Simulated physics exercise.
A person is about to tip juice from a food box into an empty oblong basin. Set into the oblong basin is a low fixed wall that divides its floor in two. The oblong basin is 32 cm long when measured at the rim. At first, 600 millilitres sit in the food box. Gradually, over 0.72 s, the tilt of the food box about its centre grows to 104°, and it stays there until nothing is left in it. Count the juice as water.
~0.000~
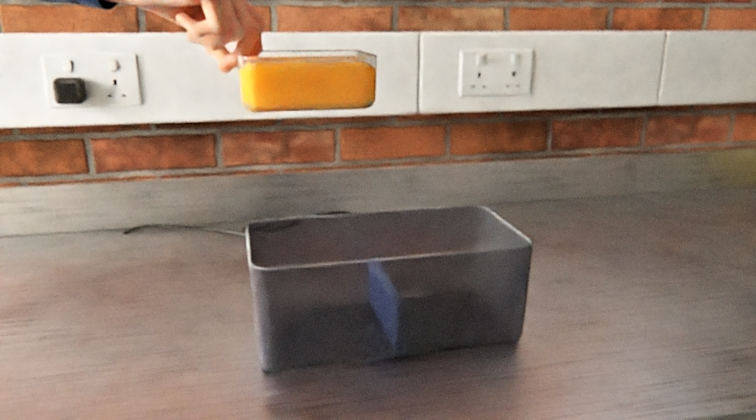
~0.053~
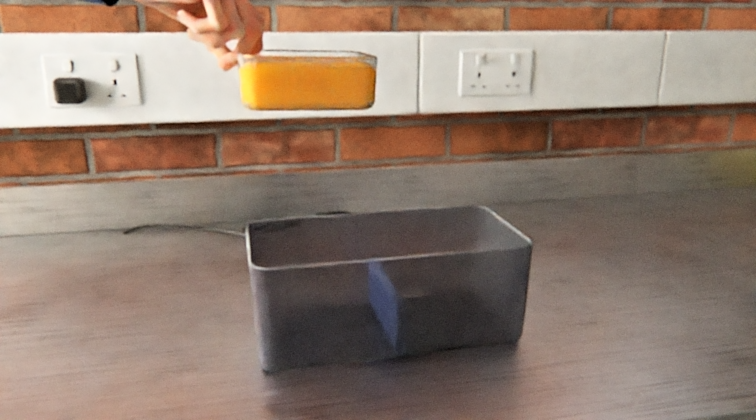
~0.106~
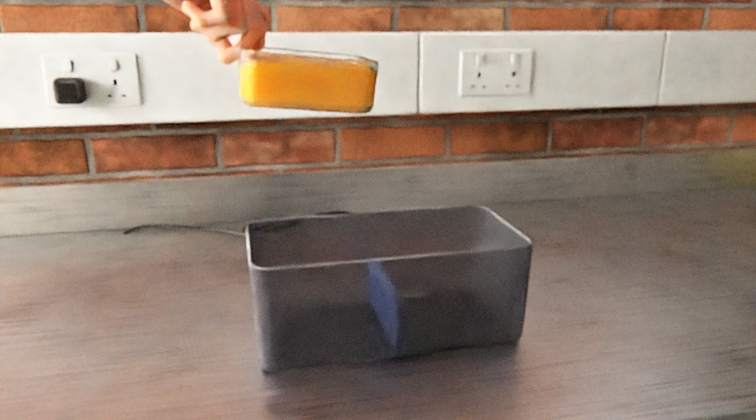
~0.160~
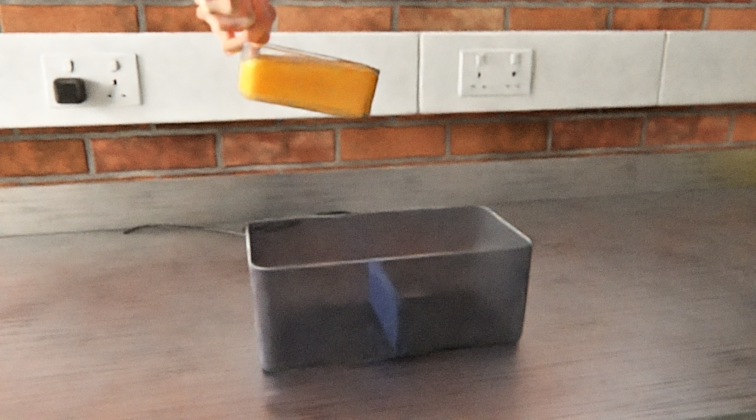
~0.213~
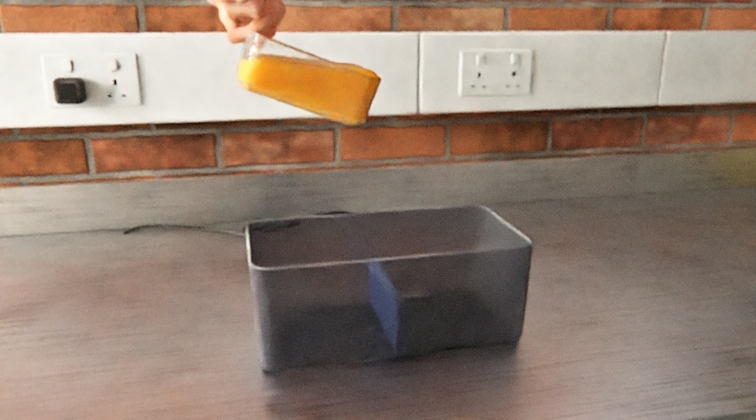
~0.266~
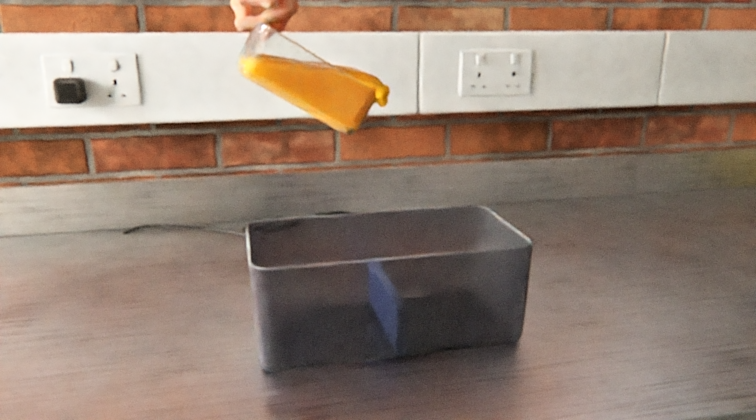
The clip opens with a hand holding a clear food box of orange juice level above an empty, see-through grey oblong basin on a countertop. The hand gradually tilts the box down to the right, and the juice shifts toward that end before beginning to spill over its edge.
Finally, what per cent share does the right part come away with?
Roughly 79 per cent.
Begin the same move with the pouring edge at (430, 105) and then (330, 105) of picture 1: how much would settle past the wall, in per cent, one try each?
Try 1: Approx. 95 %; try 2: Approx. 50 %.
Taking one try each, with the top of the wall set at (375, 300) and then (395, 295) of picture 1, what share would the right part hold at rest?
80 in a hundred, followed by 75 in a hundred.
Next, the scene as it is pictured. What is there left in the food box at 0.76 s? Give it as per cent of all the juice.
Around 2 in a hundred.
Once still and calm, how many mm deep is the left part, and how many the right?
About 4 mm left, about 20 mm right.
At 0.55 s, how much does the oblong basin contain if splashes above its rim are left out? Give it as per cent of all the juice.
About 38 per cent.
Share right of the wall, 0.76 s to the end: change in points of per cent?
A loss, roughly 1 percent.
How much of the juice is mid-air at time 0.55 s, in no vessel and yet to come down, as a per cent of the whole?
Estimate: Some 52 % of the total.
Then, 0.55 s in, the tilt is 91° and 10 per cent is still to pour, 1 is left of the wall and 37 right of it.
Then, 0.76 s in, the tilt is 104° and 2 per cent is still to pour, 9 is left of the wall and 80 right of it.
Then, 0.98 s in, the tilt is 104° and 0 per cent is still to pour, 15 is left of the wall and 79 right of it.
Then, 1.22 s in, the tilt is 104° and 0 per cent is still to pour, 16 is left of the wall and 79 right of it.
Finally, 16 per cent lies left of the wall, 79 right of it and 5 outside.
